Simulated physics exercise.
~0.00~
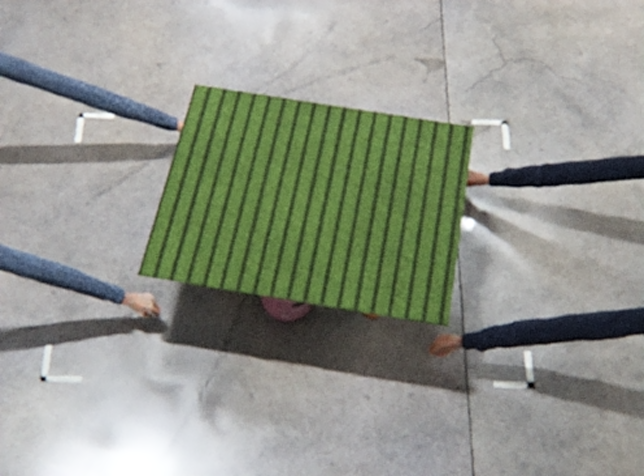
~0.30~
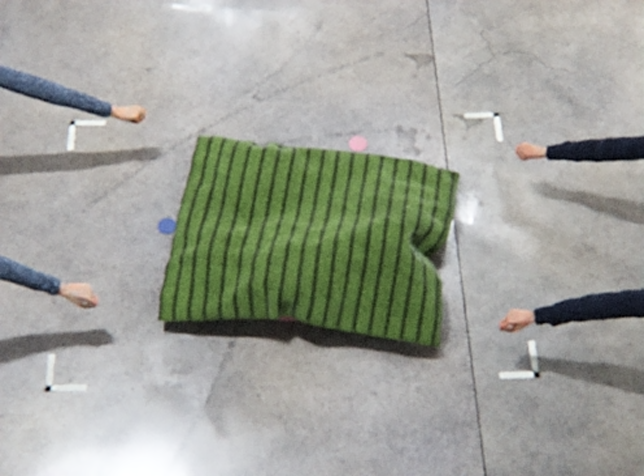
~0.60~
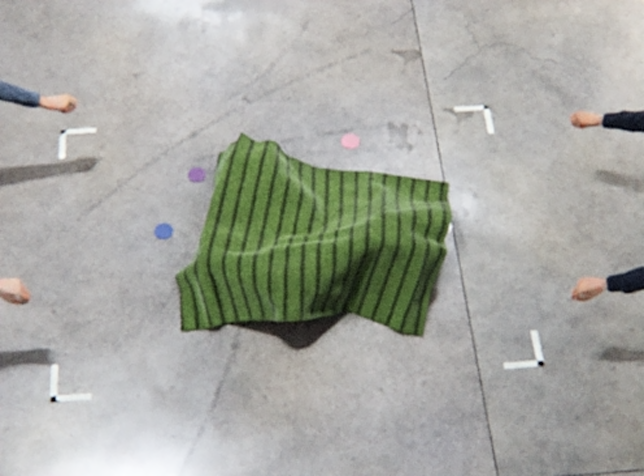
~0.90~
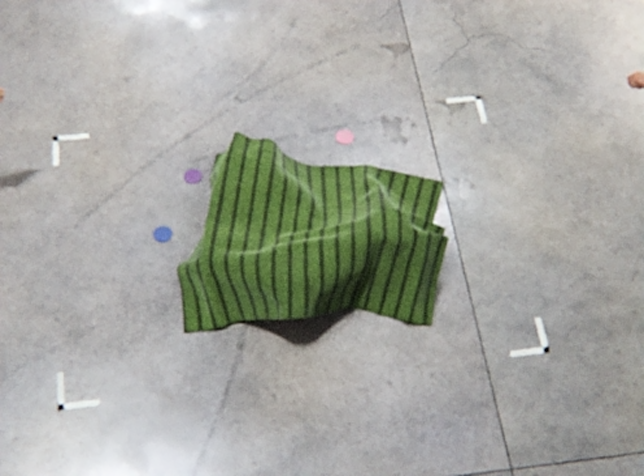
A green striped cloth drops from four hands and settles crumpled on the grey floor.
